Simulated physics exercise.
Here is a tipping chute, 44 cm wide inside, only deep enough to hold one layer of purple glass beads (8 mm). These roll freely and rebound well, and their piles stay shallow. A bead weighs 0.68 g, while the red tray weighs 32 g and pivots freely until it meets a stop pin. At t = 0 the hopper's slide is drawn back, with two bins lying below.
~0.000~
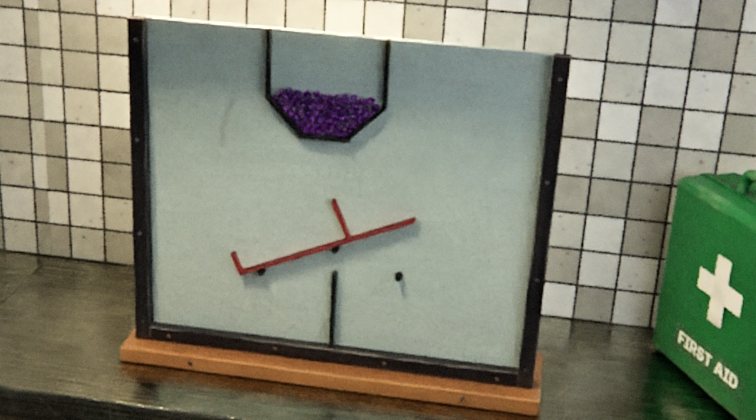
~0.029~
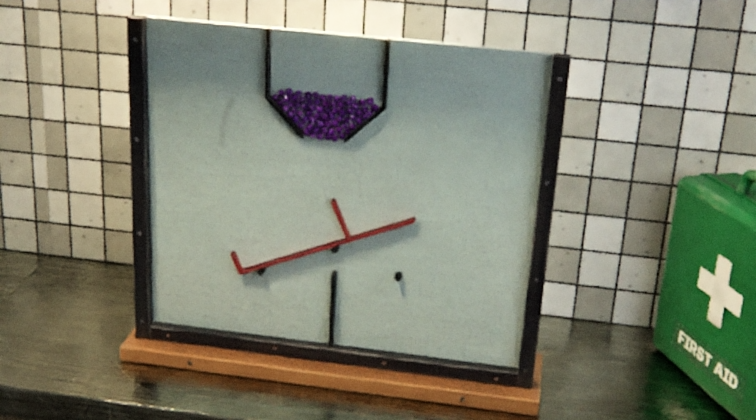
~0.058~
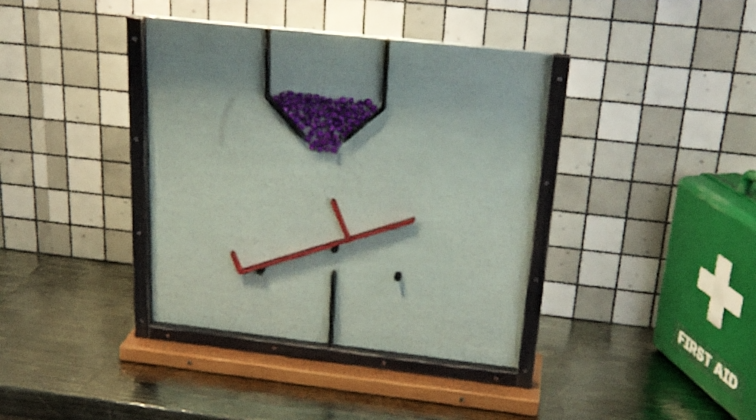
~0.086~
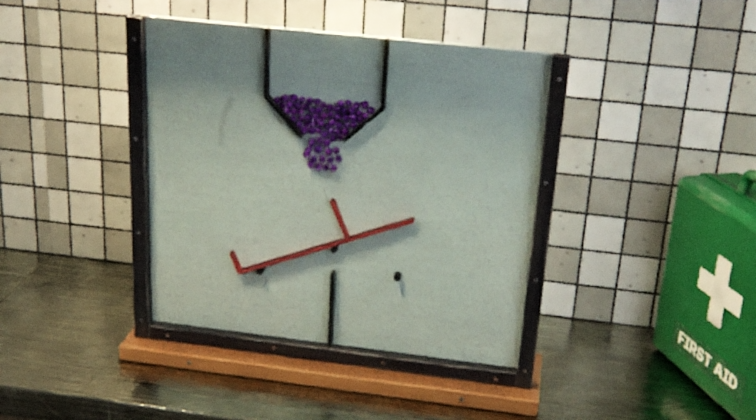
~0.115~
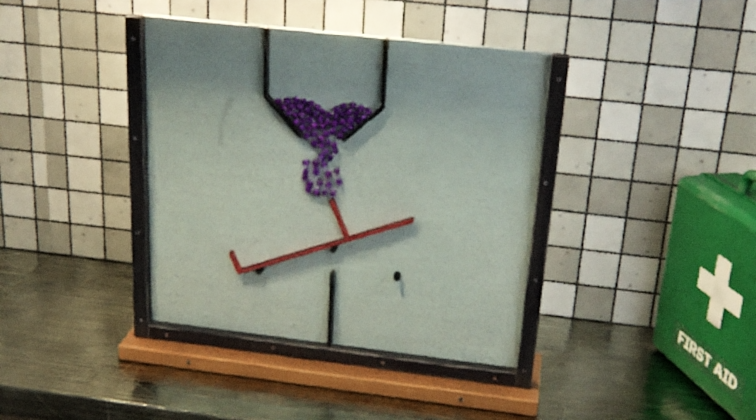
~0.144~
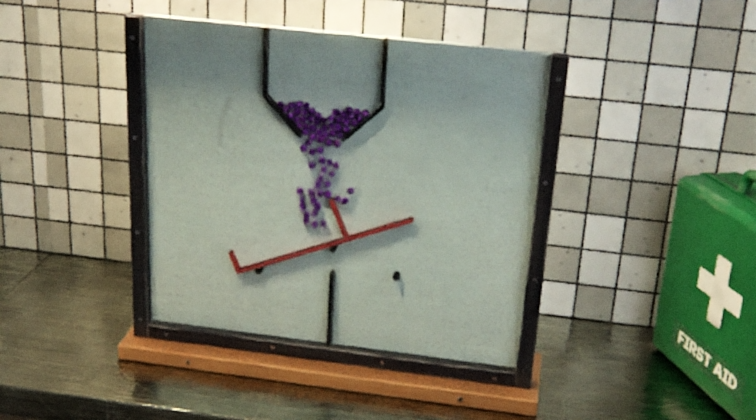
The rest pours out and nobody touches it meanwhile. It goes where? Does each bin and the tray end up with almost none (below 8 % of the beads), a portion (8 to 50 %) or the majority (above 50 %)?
Left bin is going to hold a medium amount; right bin is going to hold barely any; tray is going to hold over half the load.
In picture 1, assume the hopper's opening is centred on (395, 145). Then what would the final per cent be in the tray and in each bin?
Result: Left bin = 0; right bin = 100; tray = 0.
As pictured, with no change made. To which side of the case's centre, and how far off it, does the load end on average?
On average the load ends up close to 8 cm to the left of the middle.
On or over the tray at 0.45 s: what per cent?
Roughly 80 per cent of the load.
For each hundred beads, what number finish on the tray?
Result: Approx. 65 per cent.
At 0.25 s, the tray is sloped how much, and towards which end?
Tilt: About 25 degrees; low end: Left.
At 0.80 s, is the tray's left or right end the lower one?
Left.
After 0.25 s 90 % have left the hopper; tray left end down 24°; on or over it 85 %, past it to the left 0 %, to the right 0 %.
After 0.45 s 100 % have left the hopper; tray left end down 24°; on or over it 80 %, past it to the left 20 %, to the right 0 %.
After 0.80 s 100 % have left the hopper; tray left end down 24°; on or over it 70 %, past it to the left 30 %, to the right 0 %.
Settled by 1.9 s, left bin 35 %, right bin 0 %, tray 65 %; tray left end down 24°.
